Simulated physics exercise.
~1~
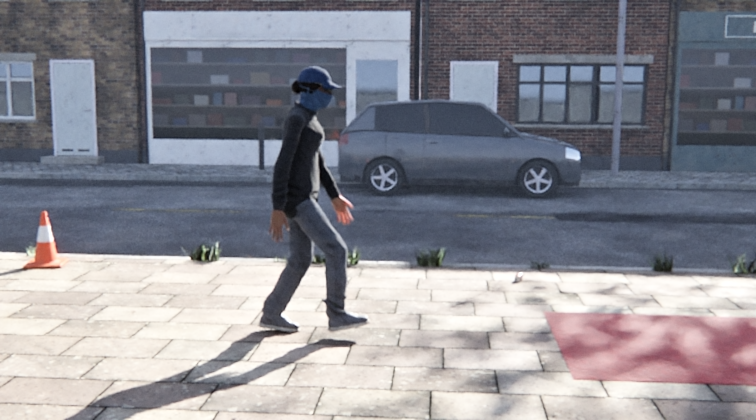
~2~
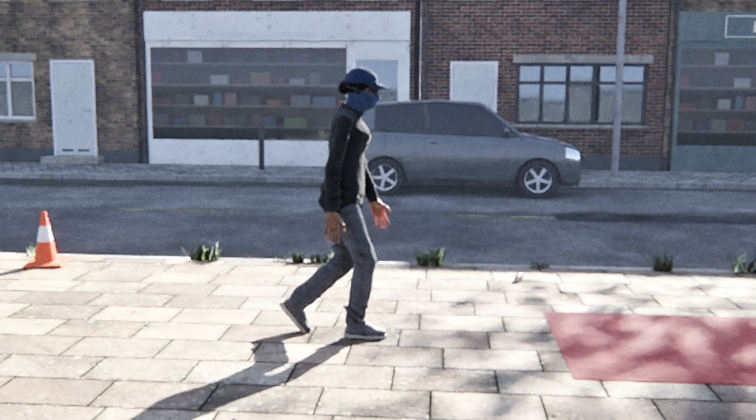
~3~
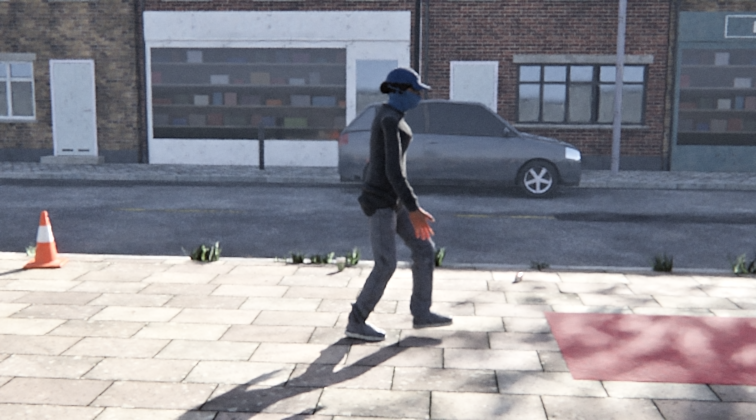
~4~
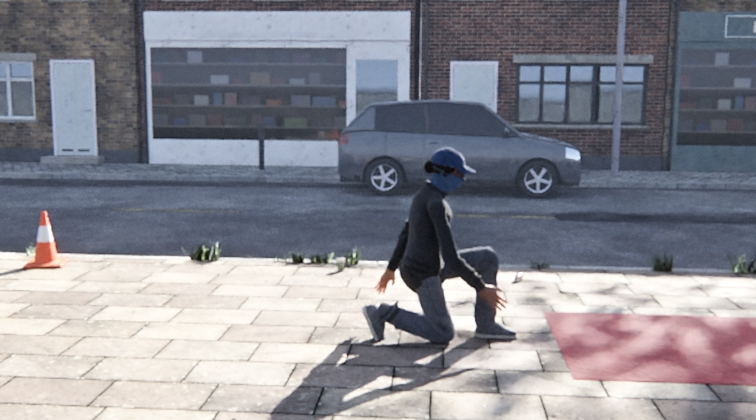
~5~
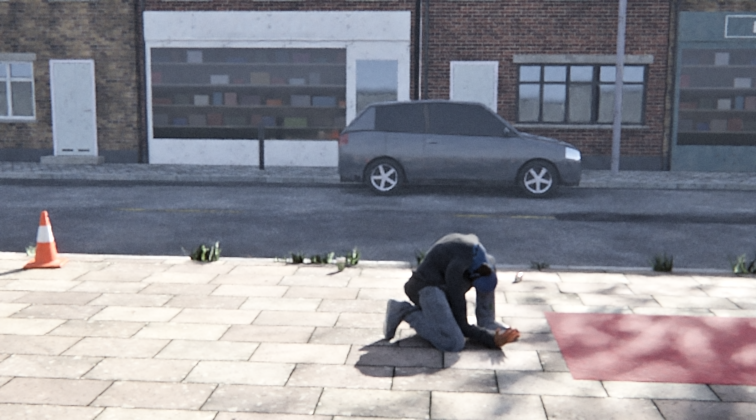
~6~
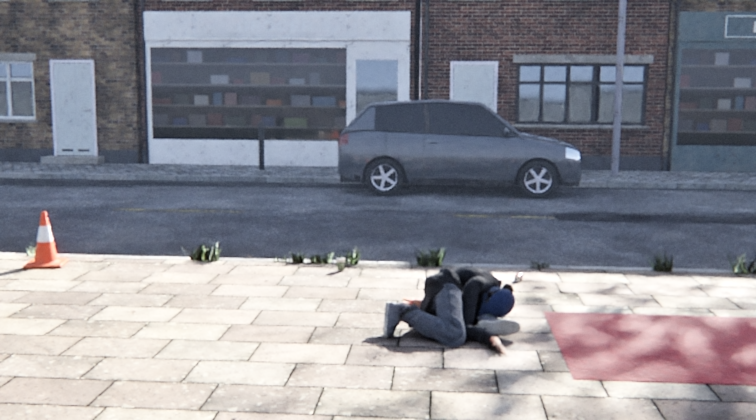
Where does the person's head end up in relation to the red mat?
The head comes to rest low over the paving, just short of the near edge of the red mat.
